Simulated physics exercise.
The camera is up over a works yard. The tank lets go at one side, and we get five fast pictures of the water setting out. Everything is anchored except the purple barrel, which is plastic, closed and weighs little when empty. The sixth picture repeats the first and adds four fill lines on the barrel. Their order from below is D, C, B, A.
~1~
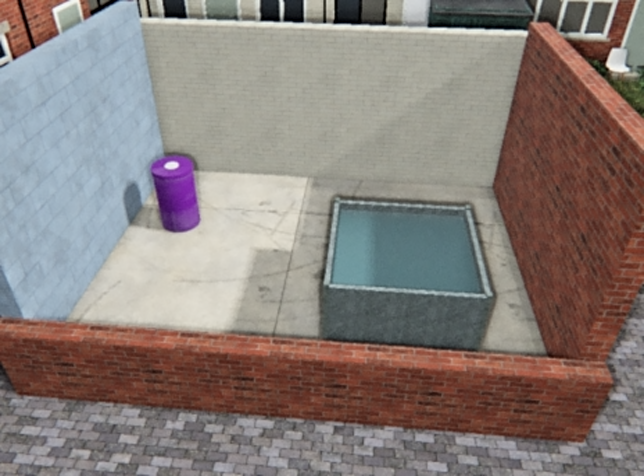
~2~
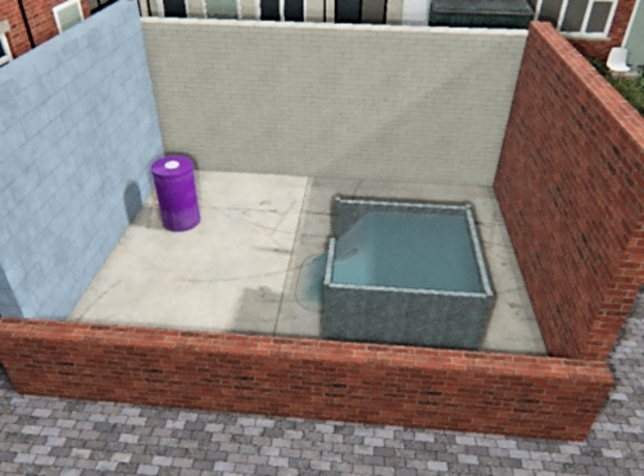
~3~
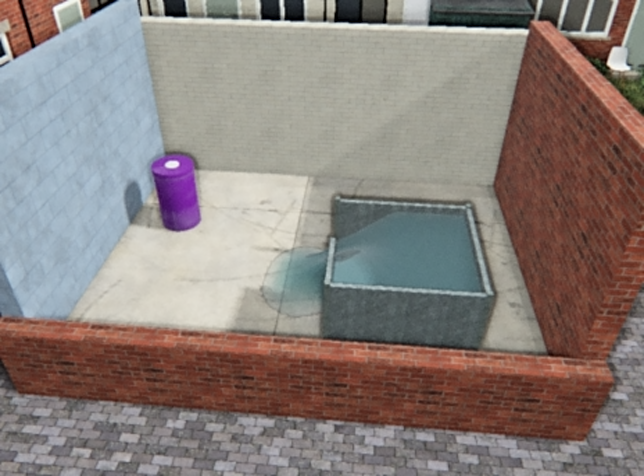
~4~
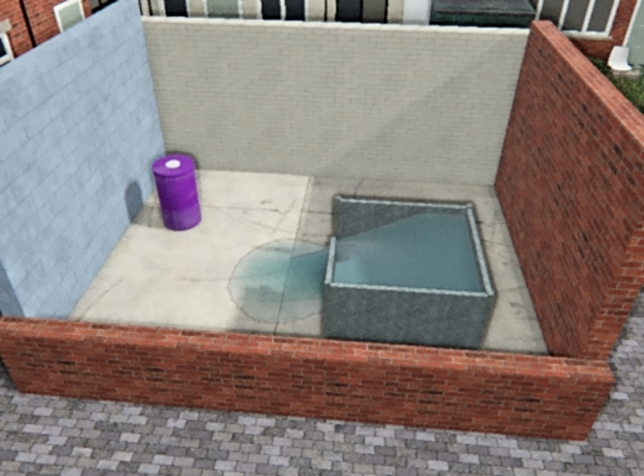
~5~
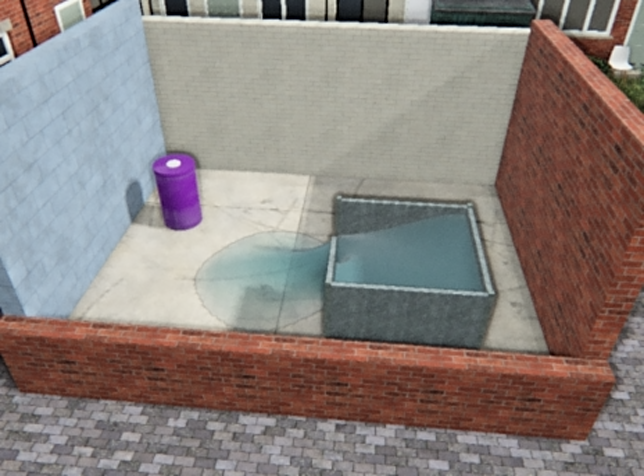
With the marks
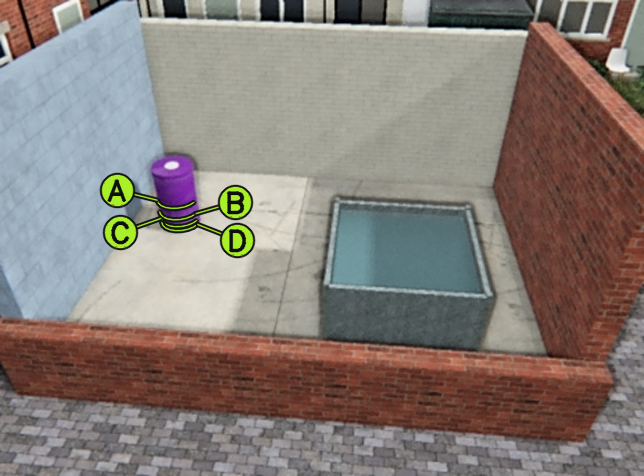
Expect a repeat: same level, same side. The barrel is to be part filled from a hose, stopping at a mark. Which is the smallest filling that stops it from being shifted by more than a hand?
It is A.
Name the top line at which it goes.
B it is.
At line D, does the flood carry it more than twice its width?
Yes, clearly.
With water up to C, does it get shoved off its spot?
Yes, that goes wrong.
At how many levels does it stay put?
One.
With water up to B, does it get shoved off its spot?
Yes, that goes wrong.
In lime, A at (171, 208); B at (173, 219); C at (174, 226); D at (175, 230); from the bottom up D, C, B, A.
With A, it does not move.
With B, it is pushed about its own width away.
With C, it is pushed about 5 times its own width away.
With D, it is pushed about 7 times its own width away.
